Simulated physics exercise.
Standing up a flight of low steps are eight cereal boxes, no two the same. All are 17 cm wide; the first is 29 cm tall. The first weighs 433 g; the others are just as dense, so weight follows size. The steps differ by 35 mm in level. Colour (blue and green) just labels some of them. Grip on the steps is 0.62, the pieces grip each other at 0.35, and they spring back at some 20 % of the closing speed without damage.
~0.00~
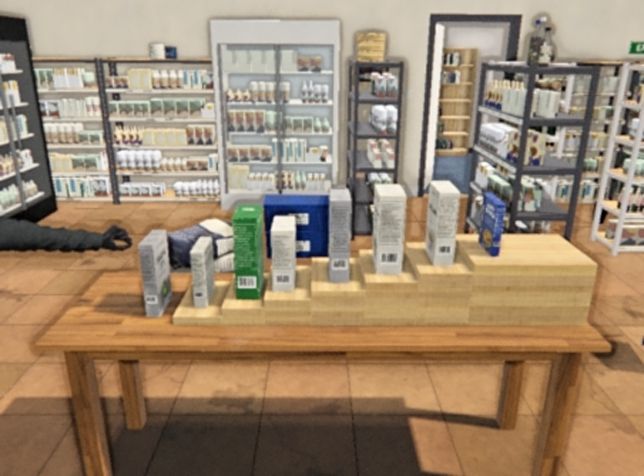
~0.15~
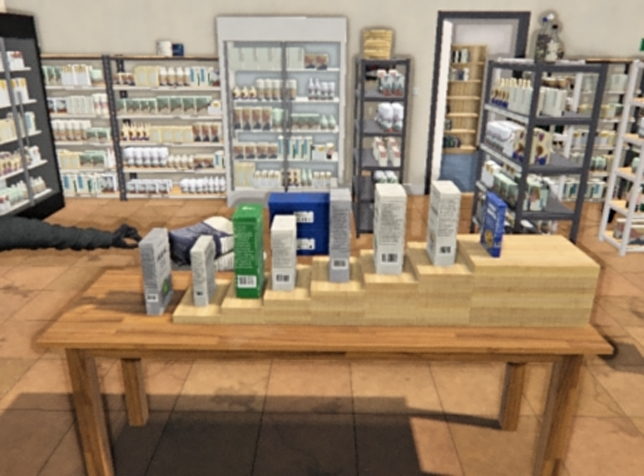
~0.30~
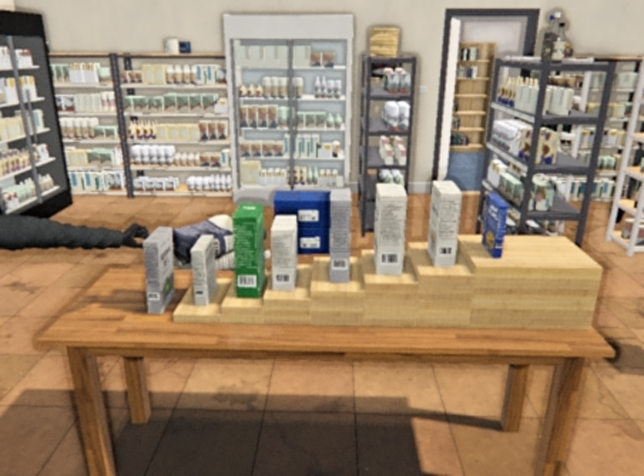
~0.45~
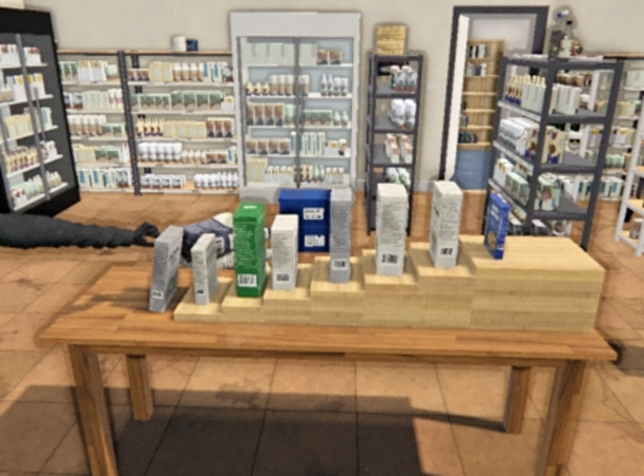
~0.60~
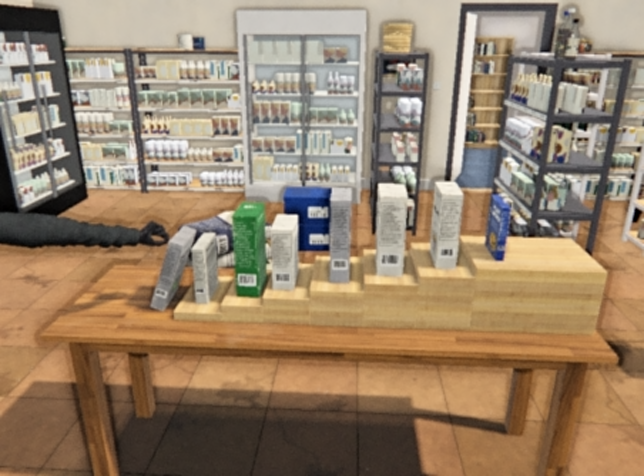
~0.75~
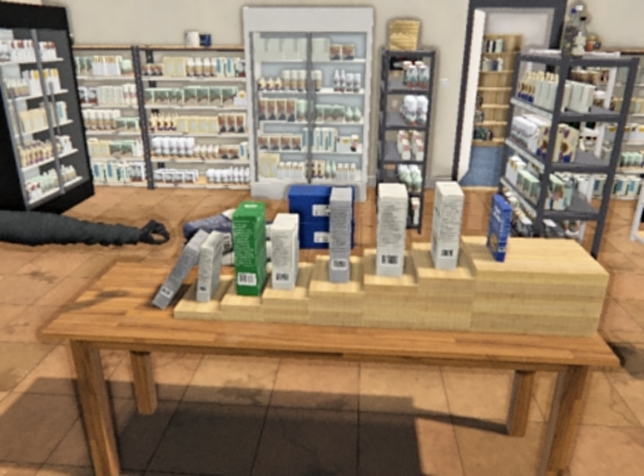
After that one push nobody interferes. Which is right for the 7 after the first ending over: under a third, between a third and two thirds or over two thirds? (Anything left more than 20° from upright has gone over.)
Less than a third of them.
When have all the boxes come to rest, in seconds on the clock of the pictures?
At about 1.0 s.
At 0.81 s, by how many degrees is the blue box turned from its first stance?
Roughly 0°.
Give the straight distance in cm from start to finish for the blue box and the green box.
Moved: Blue 0, green 0.
After 0.81 s, none of the 7 other boxes over, 1 disturbed.
After 0.94 s, 1 of the 7 other boxes over.
In the end (1.4 s), 1 of the 7 other boxes over; green box 6° from how it stood; blue box unmoved. That is 14 per cent. Six left standing. From the last view, middles, green box near (256, 248), blue box near (498, 228).
